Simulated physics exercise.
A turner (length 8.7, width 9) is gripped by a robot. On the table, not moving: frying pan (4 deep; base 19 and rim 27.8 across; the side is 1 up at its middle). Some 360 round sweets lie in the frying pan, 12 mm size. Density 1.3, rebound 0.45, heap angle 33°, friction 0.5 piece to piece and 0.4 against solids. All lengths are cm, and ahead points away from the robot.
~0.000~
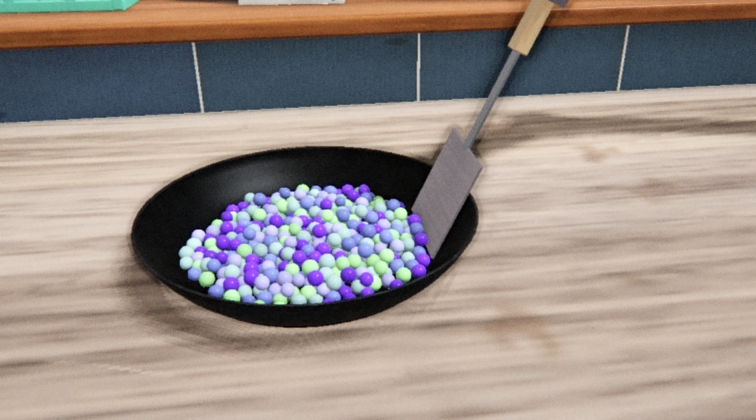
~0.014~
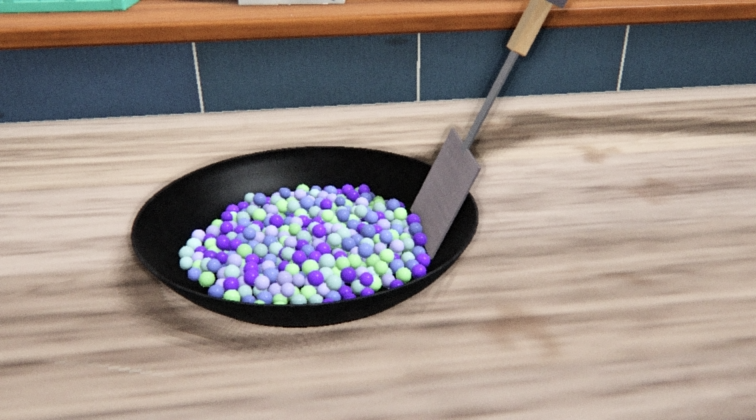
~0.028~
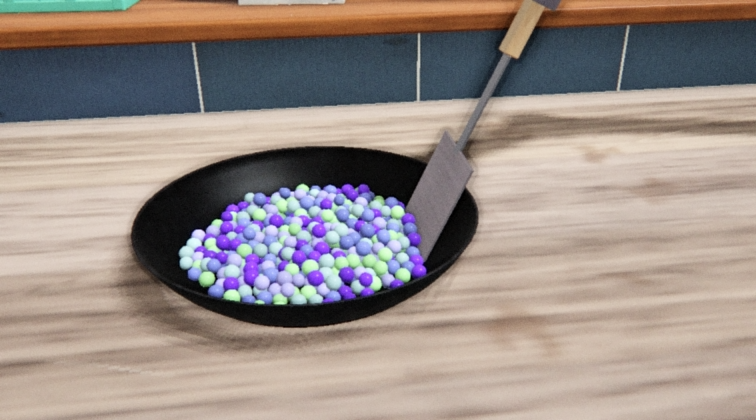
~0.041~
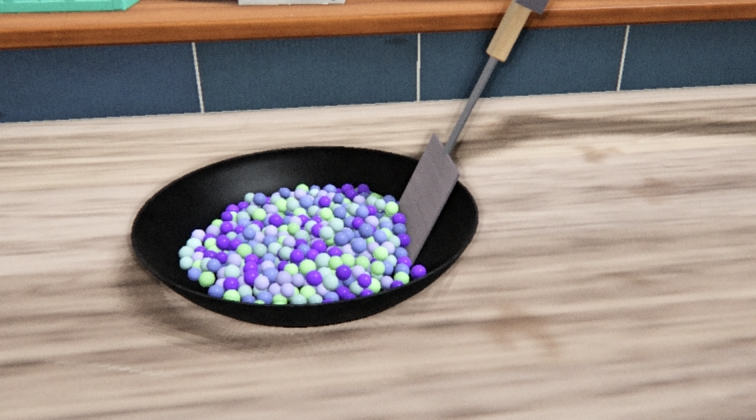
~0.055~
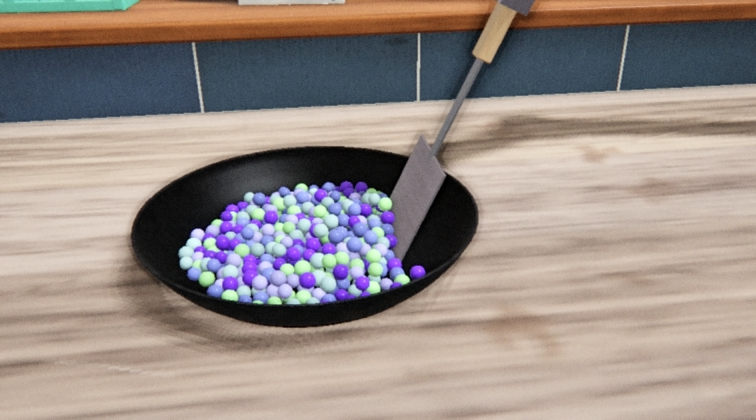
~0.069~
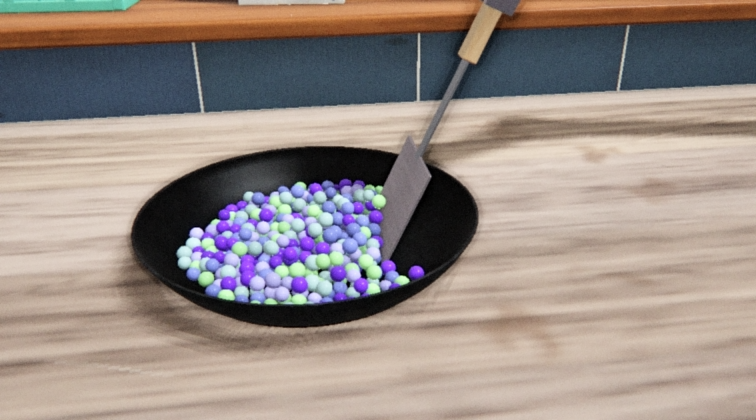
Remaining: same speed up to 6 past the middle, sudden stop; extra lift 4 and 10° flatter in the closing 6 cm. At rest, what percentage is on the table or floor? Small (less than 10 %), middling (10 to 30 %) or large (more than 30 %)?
A small share, less than 10 %, ends on the table or floor.
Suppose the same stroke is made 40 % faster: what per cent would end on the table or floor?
It would be near 10 per cent.
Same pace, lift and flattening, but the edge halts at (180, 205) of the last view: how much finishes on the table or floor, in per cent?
About 20 per cent.
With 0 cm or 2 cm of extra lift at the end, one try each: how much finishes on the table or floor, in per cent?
Some 0 and 0 per cent.
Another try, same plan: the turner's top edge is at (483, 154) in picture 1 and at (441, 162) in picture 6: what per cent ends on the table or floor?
Some 0 per cent.
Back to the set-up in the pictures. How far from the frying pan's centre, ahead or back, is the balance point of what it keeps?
About 5.0 cm ahead.
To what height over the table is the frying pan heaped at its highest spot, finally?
Roughly 5.0 cm.
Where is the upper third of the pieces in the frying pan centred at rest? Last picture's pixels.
Near (195, 236).
After 0.12 s, sloping 65°, highest piece 6 above the table; 365 in the frying pan.
After 0.17 s, sloping 61°, highest piece 6 above the table; 365 in the frying pan.
After 0.39 s, sloping 55°, highest piece 5 above the table; 354 in the frying pan, 9 on the table or floor, 2 on the blade or in flight.
After 1.44 s, sloping 55°, highest piece 5 above the table; 353 in the frying pan, 12 on the table or floor.
At rest, 353 in the frying pan, 12 on the table or floor. That is 3 % on the table or floor.
